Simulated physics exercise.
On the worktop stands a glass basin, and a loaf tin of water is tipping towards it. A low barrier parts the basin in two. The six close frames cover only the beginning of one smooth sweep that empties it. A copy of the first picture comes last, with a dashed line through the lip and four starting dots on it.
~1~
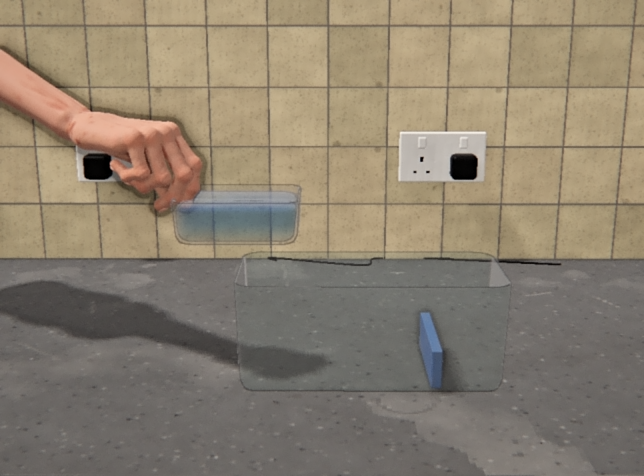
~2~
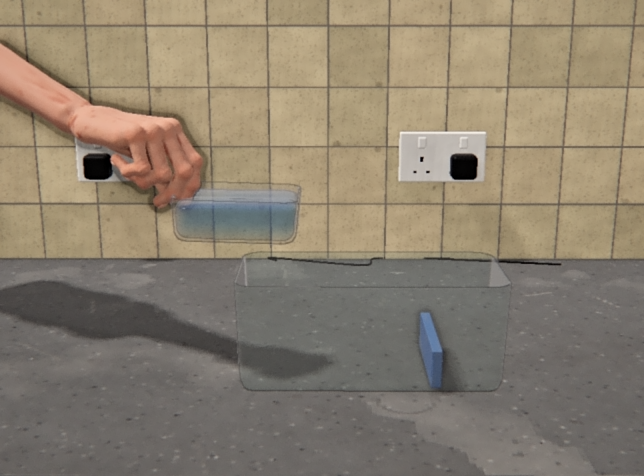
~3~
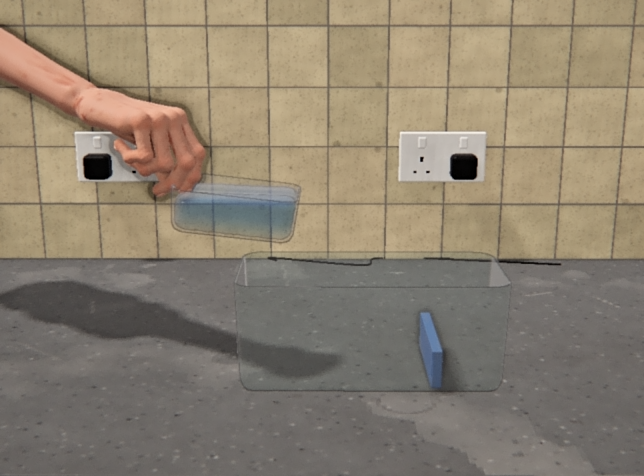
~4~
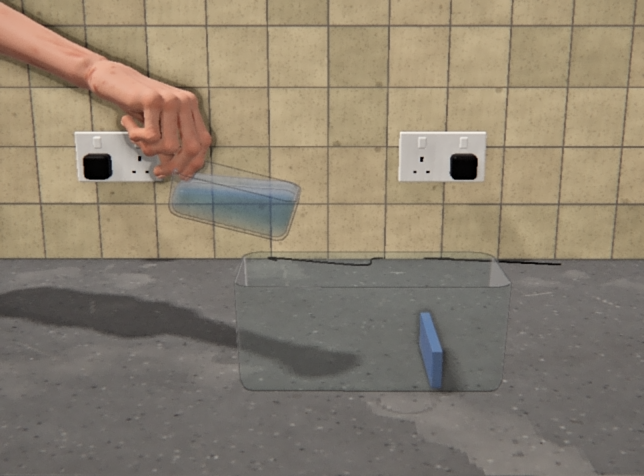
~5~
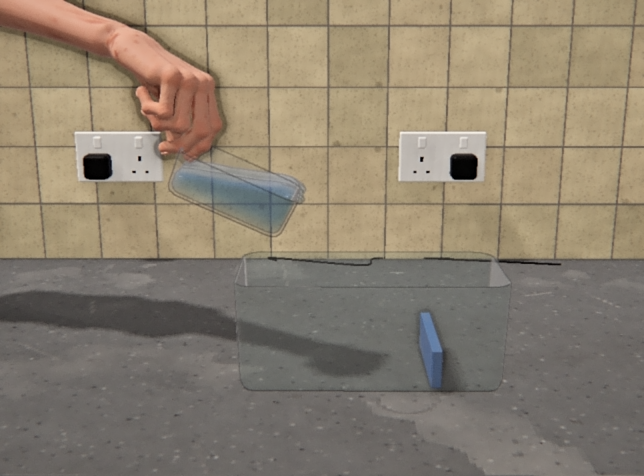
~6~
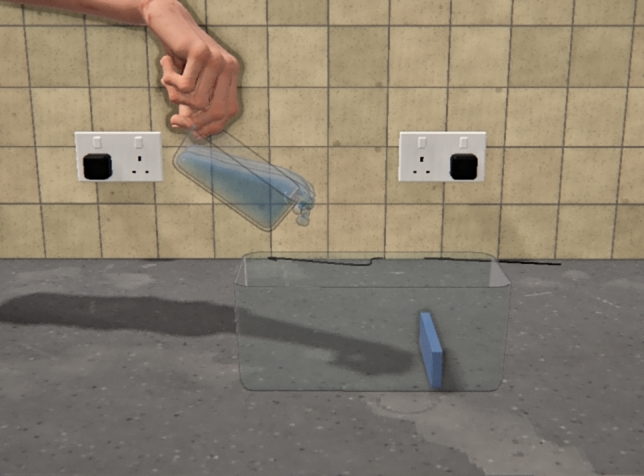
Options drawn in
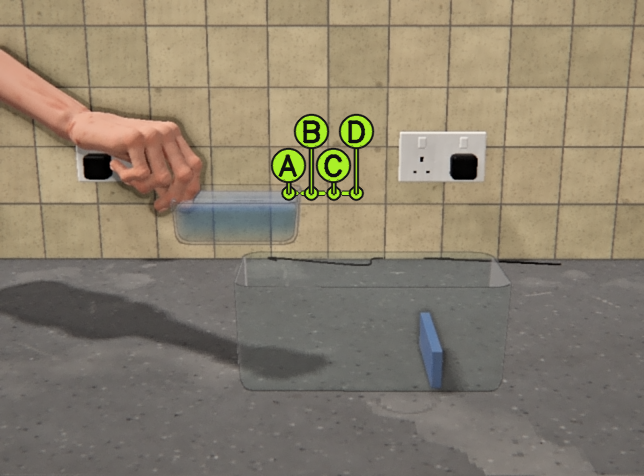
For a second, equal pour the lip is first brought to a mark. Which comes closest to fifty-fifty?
Use place C.
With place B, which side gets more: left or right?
The left one.
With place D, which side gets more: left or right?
The right side.
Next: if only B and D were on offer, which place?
D.
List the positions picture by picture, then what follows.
Upright, lip at (297, 193); basin from (240, 388) to (502, 388); top of the wall at (431, 331); nothing has left yet.
Upright, lip at (297, 193); nothing has left yet.
Tipped about 7°, lip at (297, 193); nothing has left yet.
Tipped about 14°, lip at (297, 193); nothing has left yet.
Tipped about 24°, lip at (297, 193); water is over the lip, down to (297, 193).
Tipped about 37°, lip at (297, 193); water is over the lip, down to (307, 218).
On the marked copy, A at (288, 193); B at (311, 193); C at (333, 193); D at (356, 193).
For place A, about 88 % ends left of the wall and 6 % right of it; 6 % is lost outside.
For place B, about 75 % ends left of the wall and 13 % right of it; 12 % is lost outside.
For place C, about 54 % ends left of the wall and 39 % right of it; 7 % is lost outside.
For place D, about 28 % ends left of the wall and 63 % right of it; 8 % is lost outside.
